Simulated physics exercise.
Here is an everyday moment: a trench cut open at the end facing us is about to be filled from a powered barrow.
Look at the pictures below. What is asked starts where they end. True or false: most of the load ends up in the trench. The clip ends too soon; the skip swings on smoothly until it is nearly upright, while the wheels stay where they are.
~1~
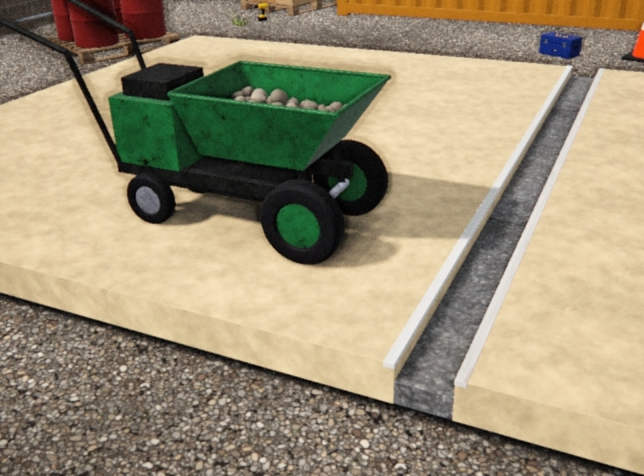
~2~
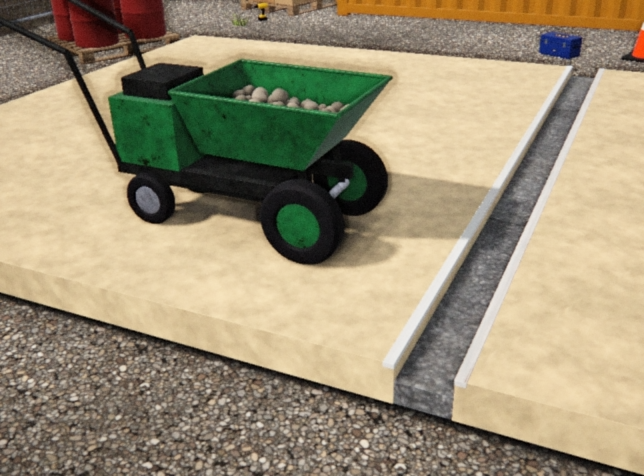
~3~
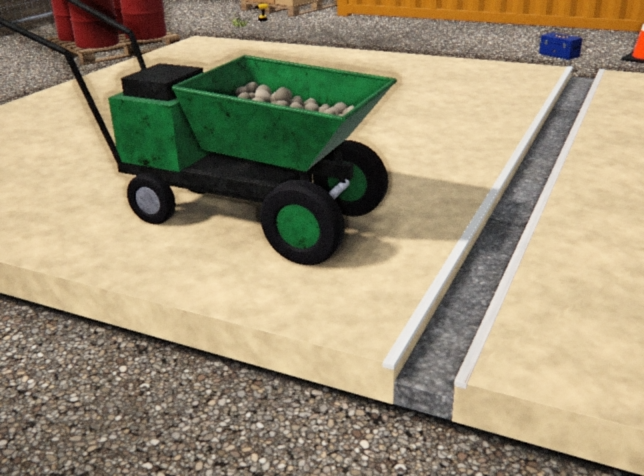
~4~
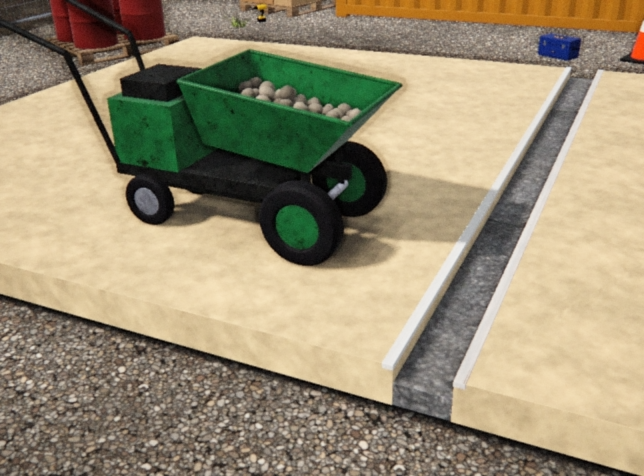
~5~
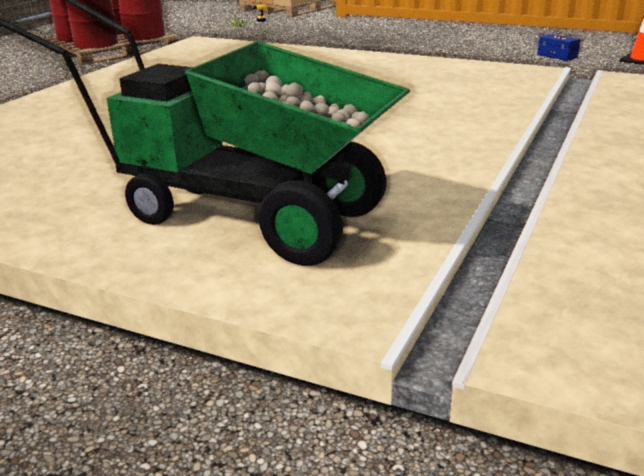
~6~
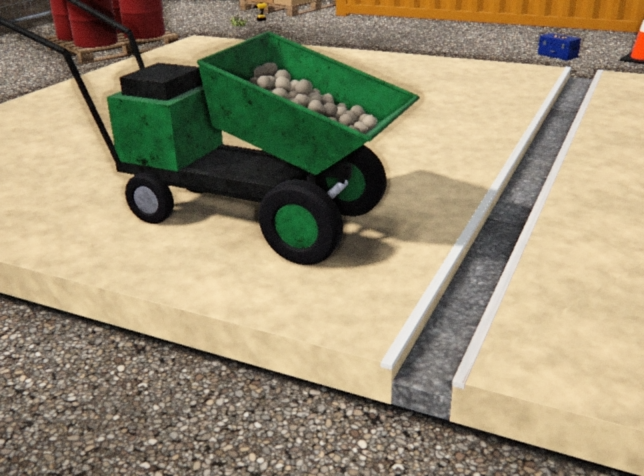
True.
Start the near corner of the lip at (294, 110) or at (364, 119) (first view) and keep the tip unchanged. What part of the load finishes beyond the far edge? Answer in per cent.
In order, close to 0 and 30 in a hundred.
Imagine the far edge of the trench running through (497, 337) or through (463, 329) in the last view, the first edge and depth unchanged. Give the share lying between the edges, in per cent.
The first try comes to close to 70 per cent, the next to 50 per cent.
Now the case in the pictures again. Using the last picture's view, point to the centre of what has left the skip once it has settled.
Near (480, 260).
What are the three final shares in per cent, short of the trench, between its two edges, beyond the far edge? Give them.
Short about 15 %, between about 65 %, beyond about 10 %.
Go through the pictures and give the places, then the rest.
The first picture shows lip of the skip (336, 115), level; top of the load (257, 112), river pebbles; first edge of the trench (417, 317); far edge (483, 332), the trench under half as wide as the skip, and shallow for its width.
The second picture shows lip of the skip (338, 116), level; top of the load (258, 111).
The third picture shows lip of the skip (343, 119), tipped barely; top of the load (261, 109).
The fourth picture shows lip of the skip (349, 124), tipped a little; top of the load (265, 106).
The fifth picture shows lip of the skip (358, 131), tipped a little; top of the load (271, 102).
The sixth picture shows lip of the skip (369, 139), tipped clearly; top of the load (264, 83); first edge of the trench (415, 318); far edge (481, 333).
Just after the last frame, skip tipped steeply; every one in the skip.
A moment on, skip tipped right over; almost all in the skip; just a few short of the trench; just a few in or heaped over the trench; just a few falling.
Further on, skip tipped right over; roughly a quarter in the skip; about a tenth short of the trench; roughly half in or heaped over the trench; about a tenth beyond it.
When it is over, skip tipped right over; about a tenth in the skip; about a tenth short of the trench; roughly two thirds in or heaped over the trench; about a tenth beyond it.
